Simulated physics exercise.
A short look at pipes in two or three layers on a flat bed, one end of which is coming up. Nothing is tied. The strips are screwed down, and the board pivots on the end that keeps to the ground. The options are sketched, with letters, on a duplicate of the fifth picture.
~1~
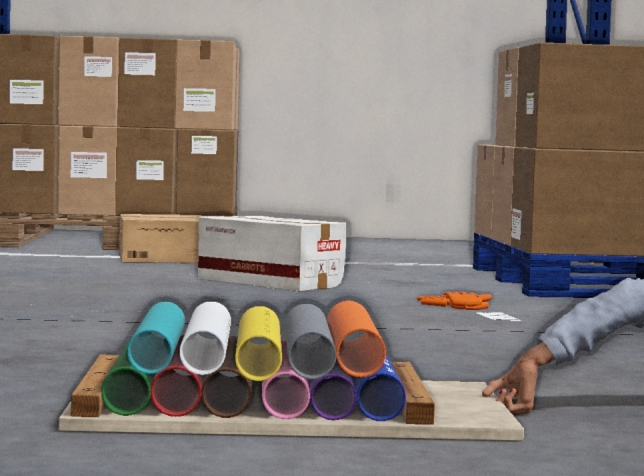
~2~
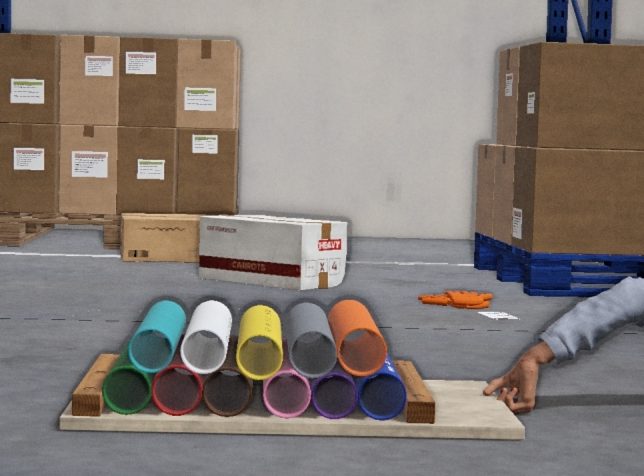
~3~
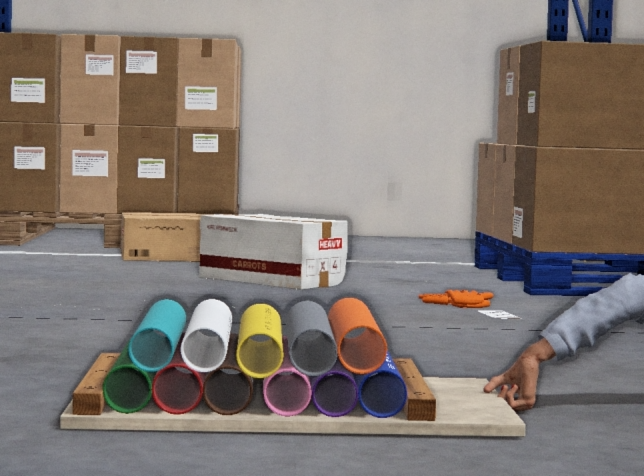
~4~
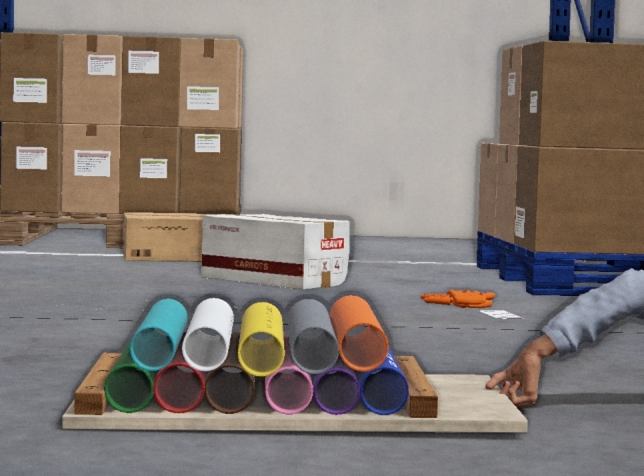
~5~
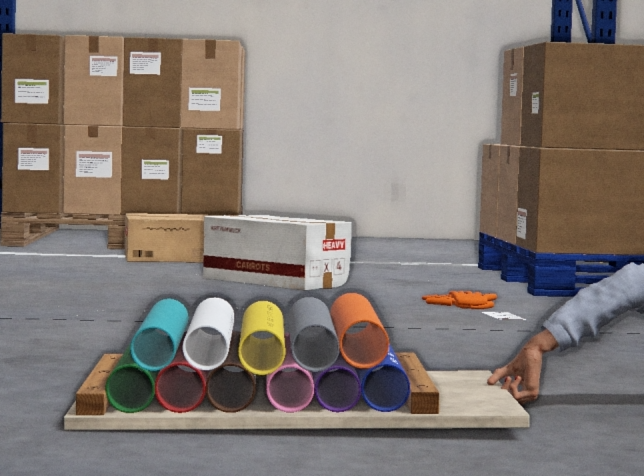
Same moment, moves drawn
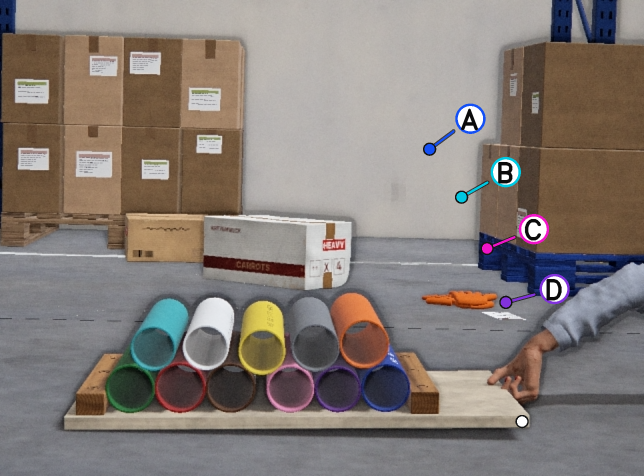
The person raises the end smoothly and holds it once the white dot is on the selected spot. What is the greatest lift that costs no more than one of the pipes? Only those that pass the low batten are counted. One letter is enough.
Stop at C.
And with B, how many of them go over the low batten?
With B, five.
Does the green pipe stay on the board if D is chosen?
Yes, with D.
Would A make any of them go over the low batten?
Yes, at A.
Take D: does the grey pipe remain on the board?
Yes, with D.
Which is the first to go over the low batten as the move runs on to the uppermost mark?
The turquoise one.
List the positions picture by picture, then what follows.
Blue pipe (381, 397); grey pipe (312, 355); yellow pipe (259, 358), in the first frame.
Yellow pipe (259, 356); orange pipe (362, 352), in the second frame.
Board (292, 391); purple pipe (335, 394); blue pipe (382, 393); brown pipe (227, 390), in the third frame.
Board (294, 389); green pipe (129, 389); red pipe (179, 388), in the fourth frame.
Board (295, 388); green pipe (130, 389); red pipe (180, 388), in the fifth frame.
On the marked copy, A at (430, 149); B at (462, 197); C at (487, 249); D at (506, 302); the white dot at (522, 422).
Following C. Soon after the start, board at 15°.
Later, board at 24°.
In the end, board at 24°, none over the low batten.
As for the rest, A five over the low batten; B five over the low batten; D none over the low batten.
